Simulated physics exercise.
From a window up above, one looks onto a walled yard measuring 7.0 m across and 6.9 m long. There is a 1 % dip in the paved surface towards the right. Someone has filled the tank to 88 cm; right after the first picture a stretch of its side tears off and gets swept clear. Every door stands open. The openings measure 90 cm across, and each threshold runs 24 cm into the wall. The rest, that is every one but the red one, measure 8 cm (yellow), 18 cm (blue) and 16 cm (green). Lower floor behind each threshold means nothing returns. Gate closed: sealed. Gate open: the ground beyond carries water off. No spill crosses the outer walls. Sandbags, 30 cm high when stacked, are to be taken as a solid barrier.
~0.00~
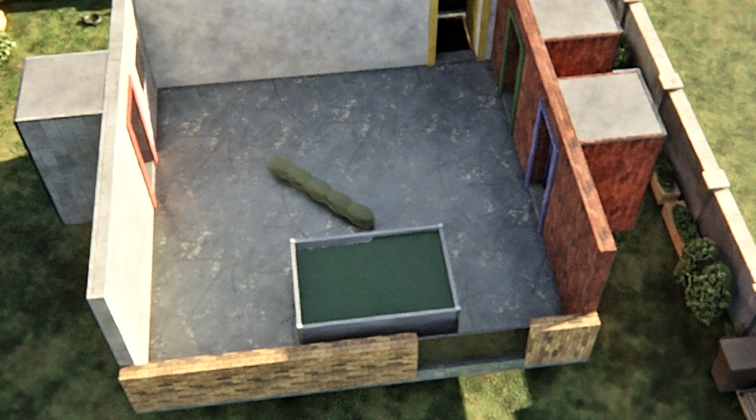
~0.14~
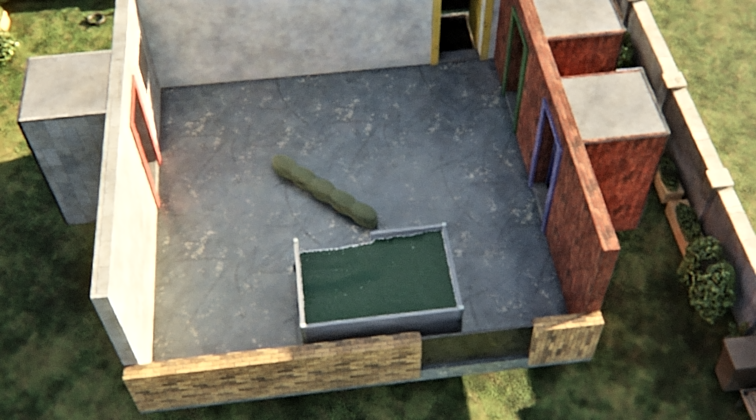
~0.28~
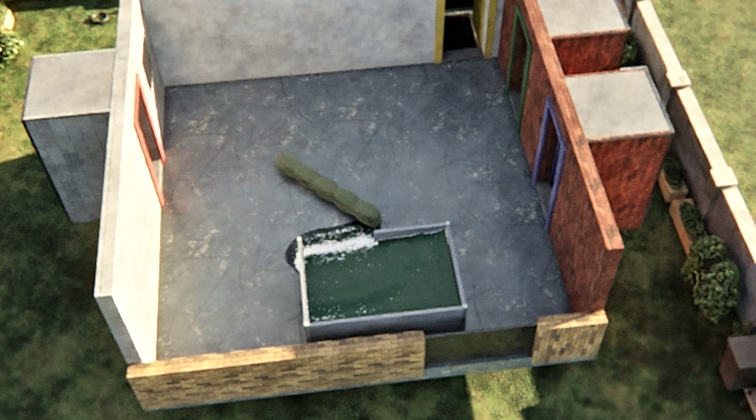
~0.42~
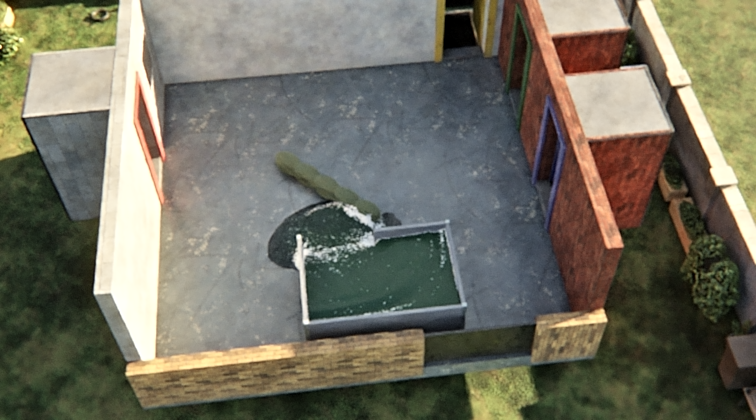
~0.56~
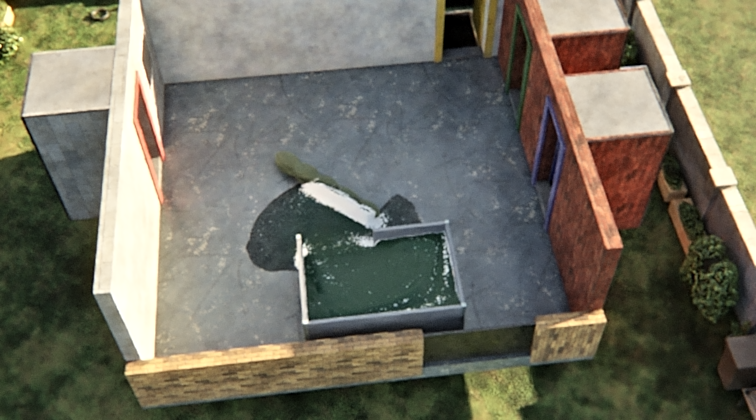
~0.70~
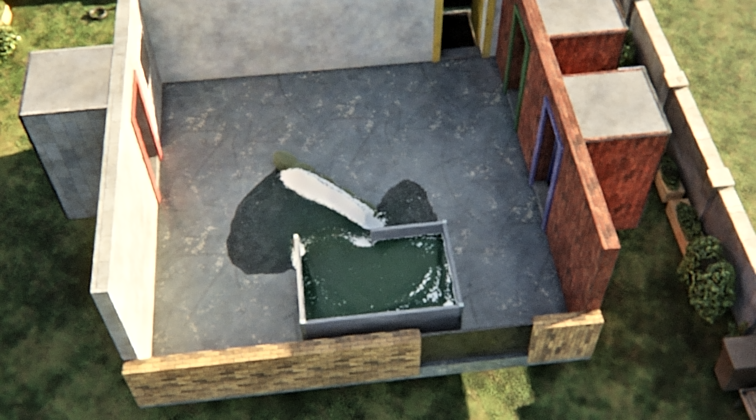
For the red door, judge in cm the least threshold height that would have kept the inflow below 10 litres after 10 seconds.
A threshold of about 36 cm.
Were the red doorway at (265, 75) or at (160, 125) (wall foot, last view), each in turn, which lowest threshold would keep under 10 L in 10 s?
Minimums: Roughly 13.0 cm and 27 cm.
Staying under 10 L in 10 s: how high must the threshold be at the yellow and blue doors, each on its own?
Close to 13.0 cm (yellow) and close to 9.0 cm (blue).
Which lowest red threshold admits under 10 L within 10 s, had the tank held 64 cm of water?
Roughly 26 centimetres would do it.
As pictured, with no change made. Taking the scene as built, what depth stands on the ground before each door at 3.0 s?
Centimetres: Red = 33, yellow = 0, blue = 6, green = 4.
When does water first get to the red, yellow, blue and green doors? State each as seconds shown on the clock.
Red: 1.6 s; yellow: 4.0 s; blue: 2.0 s; green: 2.0 s.
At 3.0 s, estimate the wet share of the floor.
I'd say near 55 percent.
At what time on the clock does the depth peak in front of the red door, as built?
The depth peaks at about 2.2 seconds.
After 1.4 s water covers 30 % of the floor, deepest (52 cm) near (345, 213); it has not reached the red door.
After 3.0 s water covers 55 % of the floor, deepest (42 cm) near (162, 103); 33 cm at the red door, 122 litres in over its 17 cm threshold.
After 10.0 s water covers 95 % of the floor, deepest (18 cm) near (513, 297); 7 cm at the red door, 188 litres in over its 17 cm threshold.
At the red door as built, the water arrived by 1.7 s and peaked near 37 cm at 2.2 s.
With a threshold of 31 cm, 29 litres would have come in within the 10 s; with 42 cm, 1 litre. So under 10 litres takes about 36 cm.
